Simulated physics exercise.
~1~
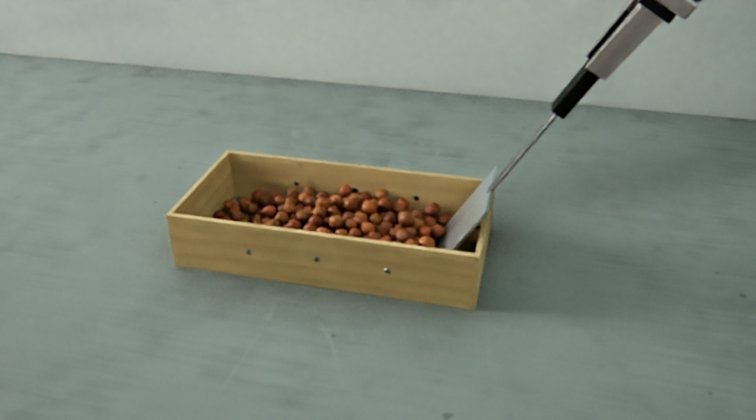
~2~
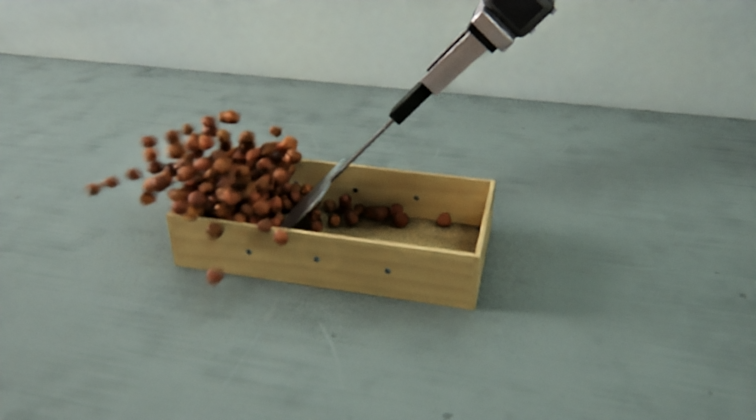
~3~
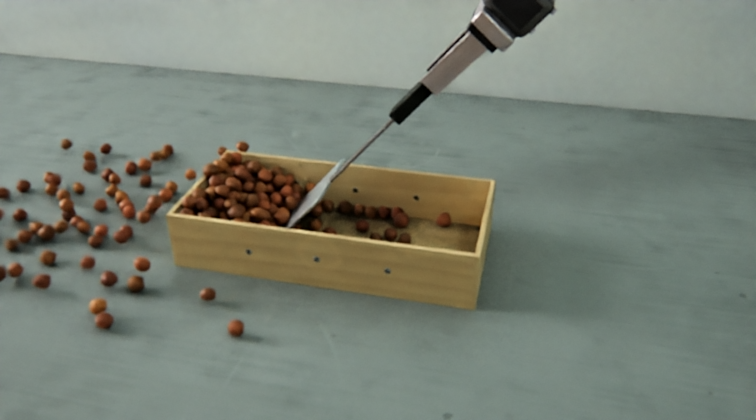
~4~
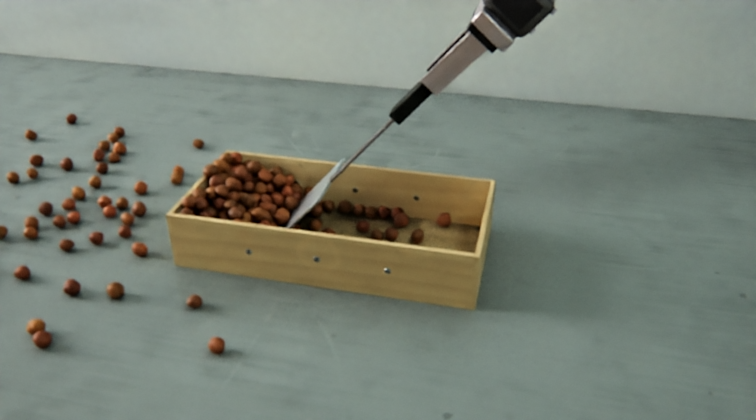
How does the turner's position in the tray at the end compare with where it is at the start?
At the start the turner's blade is at the right end of the tray, and at the end it rests farther left, a little left of the tray's middle.
